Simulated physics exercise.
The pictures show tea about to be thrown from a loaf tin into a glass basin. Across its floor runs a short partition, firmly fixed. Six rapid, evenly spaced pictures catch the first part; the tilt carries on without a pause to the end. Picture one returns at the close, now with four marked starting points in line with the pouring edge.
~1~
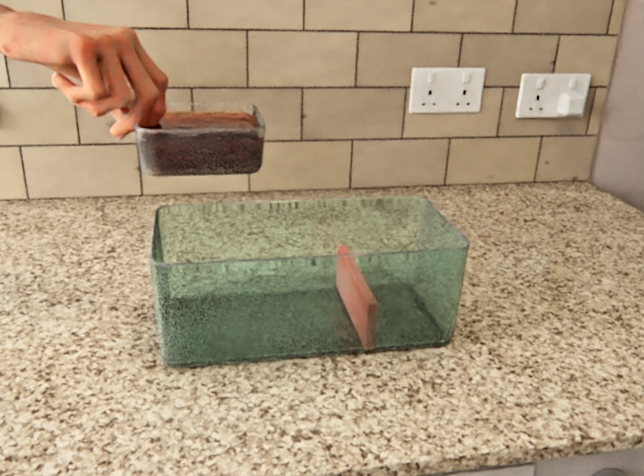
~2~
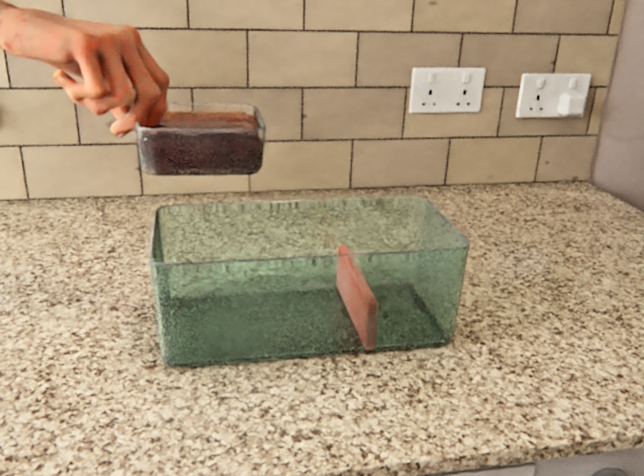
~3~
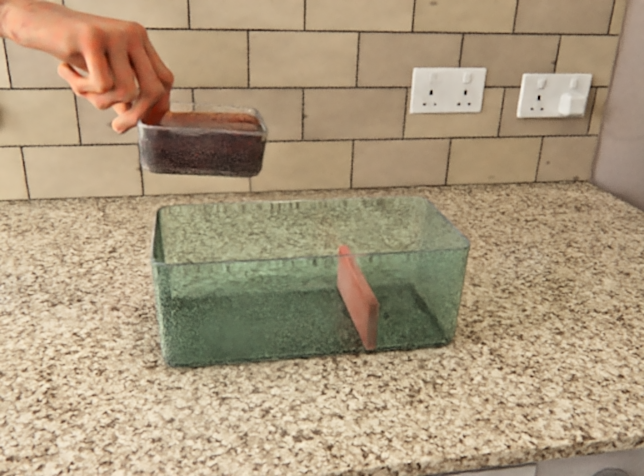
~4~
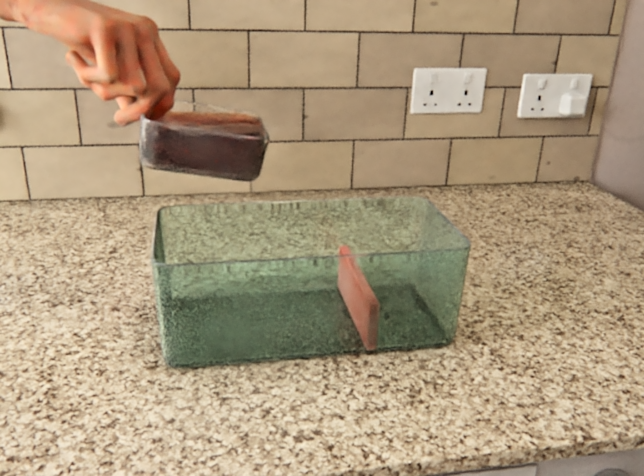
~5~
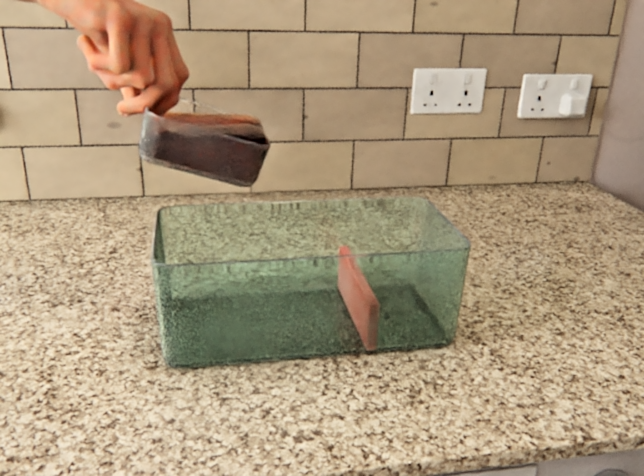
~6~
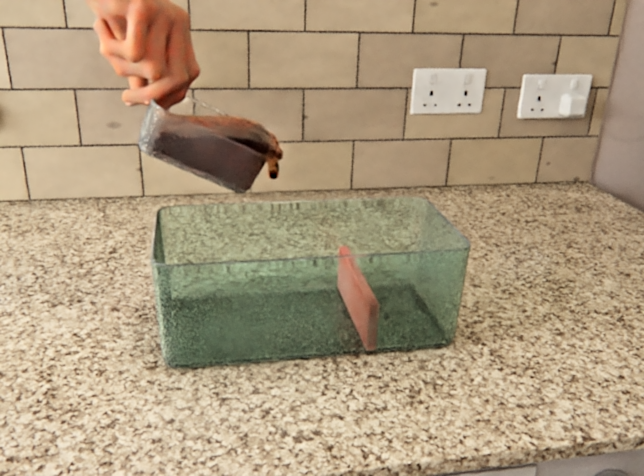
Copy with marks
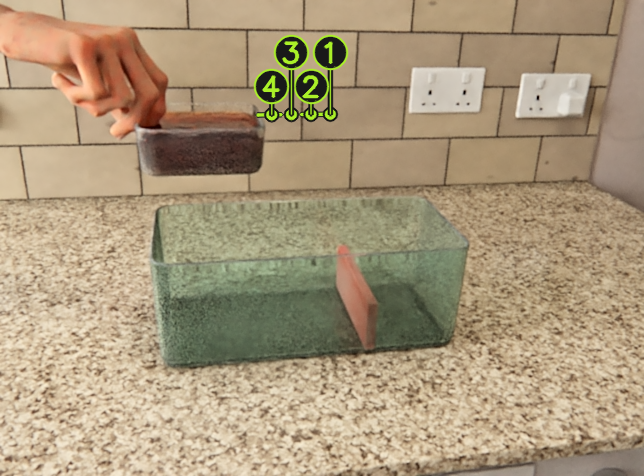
On a speckled kitchen counter against a tiled wall, a hand holds a small clear container of dark liquid above a glass basin with a pinkish upright divider inside. The hand shifts slightly right and tilts the container rightward, until brown liquid slips over its right-hand lip.
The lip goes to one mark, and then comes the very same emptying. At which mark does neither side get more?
Spot 2 does it best.
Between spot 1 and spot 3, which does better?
That would be 1.
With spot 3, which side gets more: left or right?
More ends on the left.
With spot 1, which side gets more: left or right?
More ends on the right.
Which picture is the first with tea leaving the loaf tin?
In picture 5.
In lime, 1 at (330, 114); 2 at (311, 114); 3 at (291, 114); 4 at (271, 114).
If 1 is chosen, about 27 % ends left of the wall and 73 % right of it.
If 2 is chosen, about 46 % ends left of the wall and 53 % right of it.
If 3 is chosen, about 87 % ends left of the wall and 12 % right of it.
If 4 is chosen, about 98 % ends left of the wall and 1 % right of it.
